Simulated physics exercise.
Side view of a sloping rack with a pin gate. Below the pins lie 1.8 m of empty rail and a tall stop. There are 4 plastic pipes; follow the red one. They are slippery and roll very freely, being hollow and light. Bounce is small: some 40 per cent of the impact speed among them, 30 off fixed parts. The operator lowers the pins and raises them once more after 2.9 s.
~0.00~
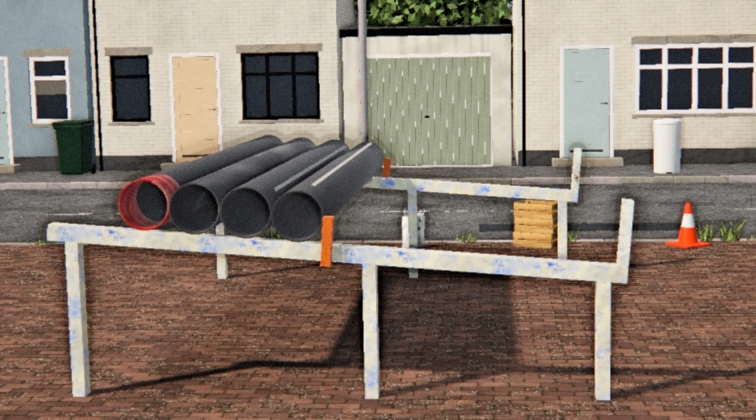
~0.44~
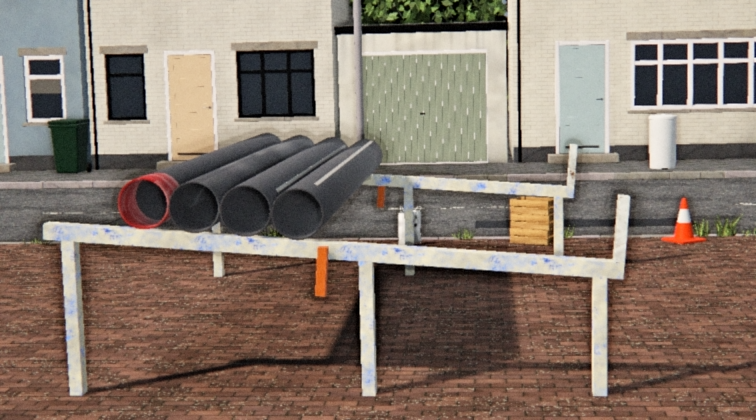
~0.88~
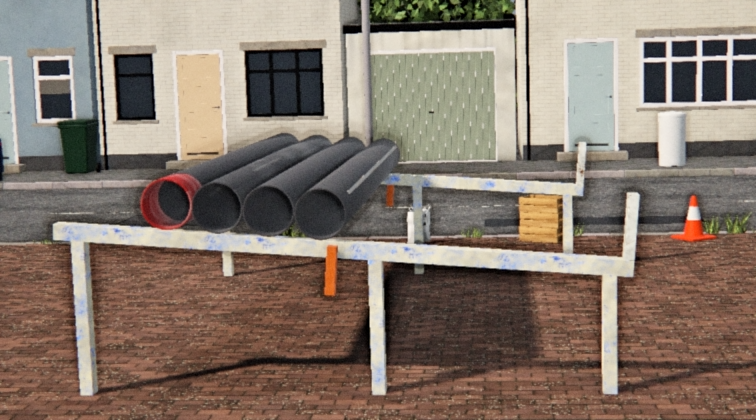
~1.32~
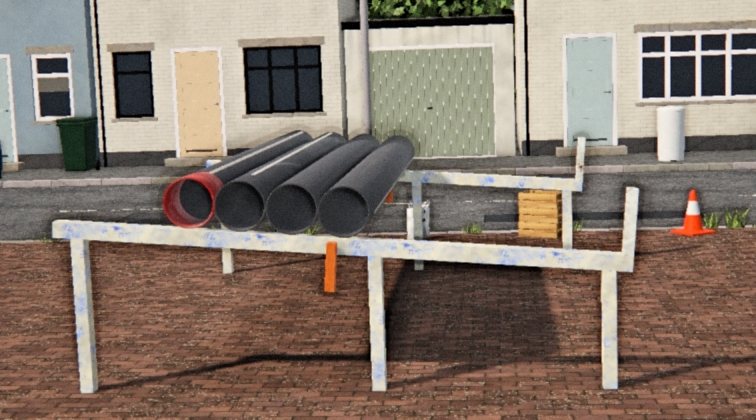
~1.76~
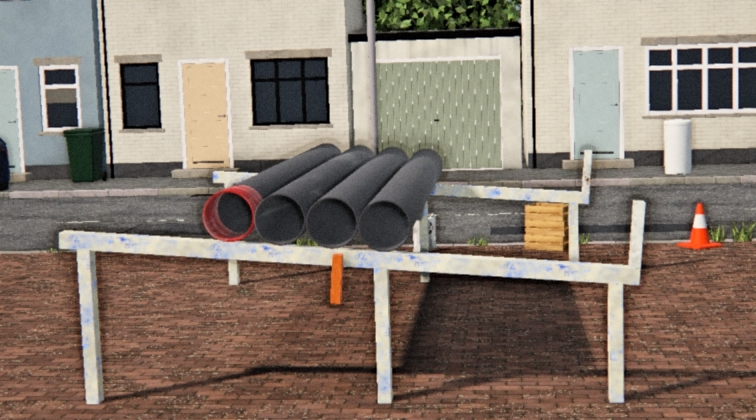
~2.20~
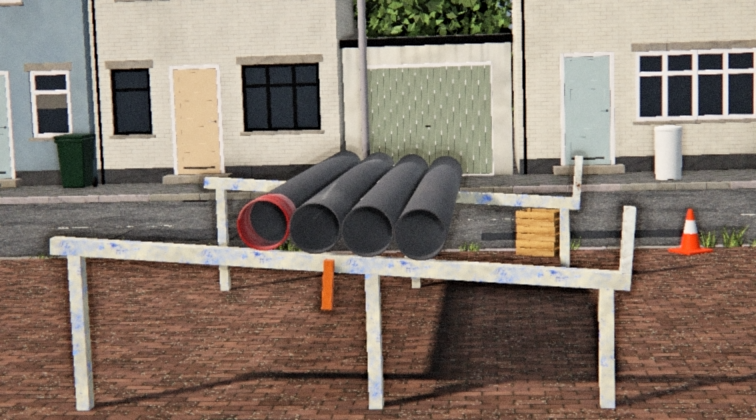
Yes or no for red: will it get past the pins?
Red passes the pins.
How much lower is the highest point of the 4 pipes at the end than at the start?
About 15 cm.
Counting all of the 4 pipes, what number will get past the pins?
In all, 4.
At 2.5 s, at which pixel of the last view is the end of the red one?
Around (298, 228).
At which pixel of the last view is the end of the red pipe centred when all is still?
Near (434, 236).
Then, 2.4 s in, red is on the rails, 30 cm above the pins, rolling right; 3 through so far.
Then, 2.5 s in, red is on the rails, 20 cm above the pins, rolling right; 3 through so far.
Then, 2.7 s in, red is on the rails, 5 cm above the pins, rolling right; 3 through so far.
Then, 2.9 s in, red is on the rails, 15 cm below the pins, rolling right; 4 through so far.
In the end (4.4 s), red is on the rails, 65 cm below the pins; 4 through so far.
